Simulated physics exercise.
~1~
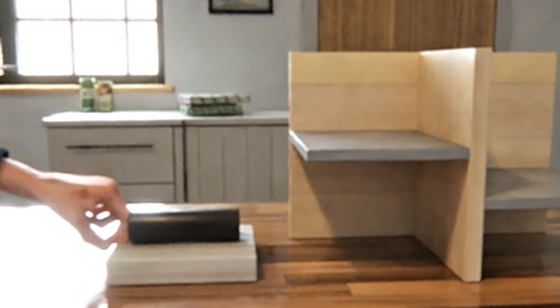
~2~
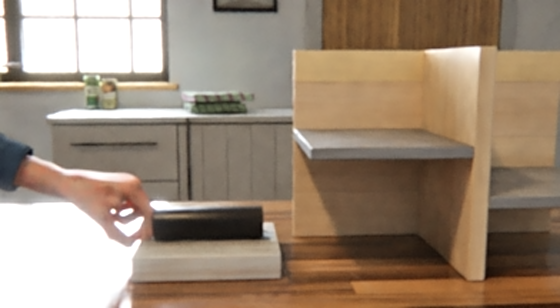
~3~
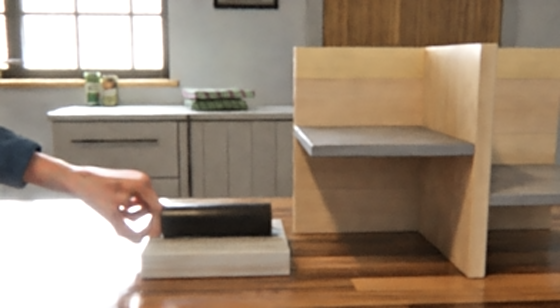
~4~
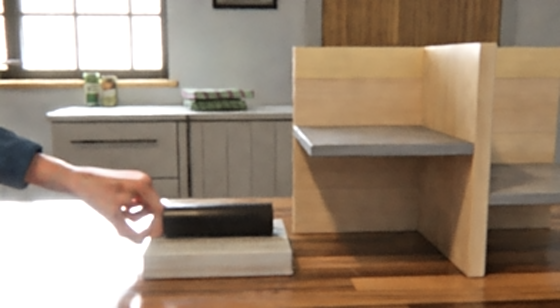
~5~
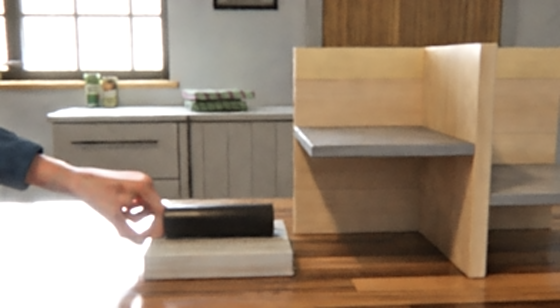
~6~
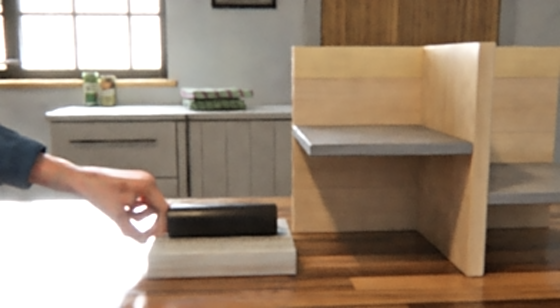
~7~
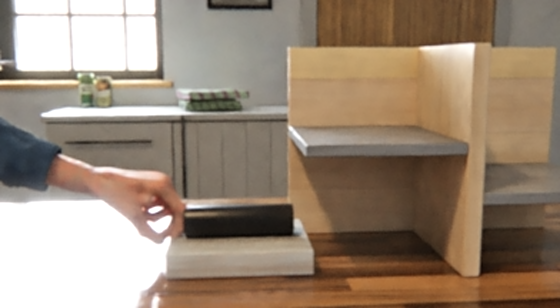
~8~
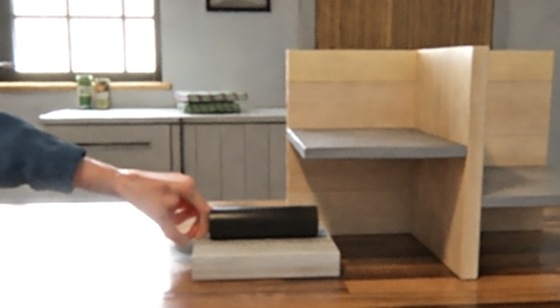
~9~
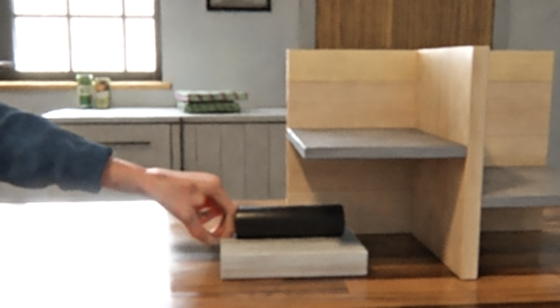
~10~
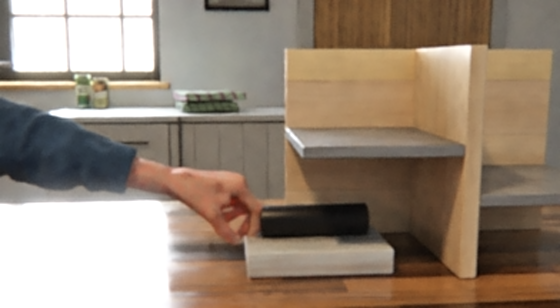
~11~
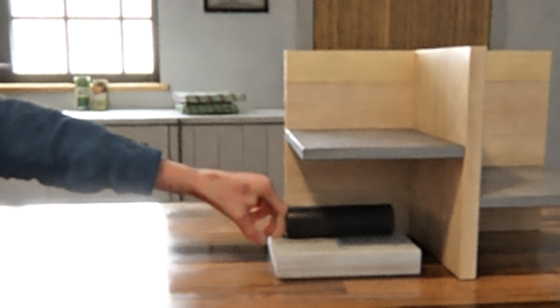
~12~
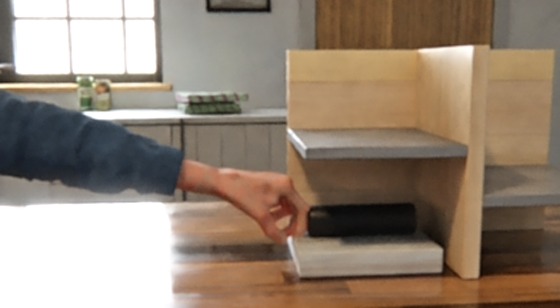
A white board carrying a black cylinder is pushed right by a hand beneath a gray shelf.
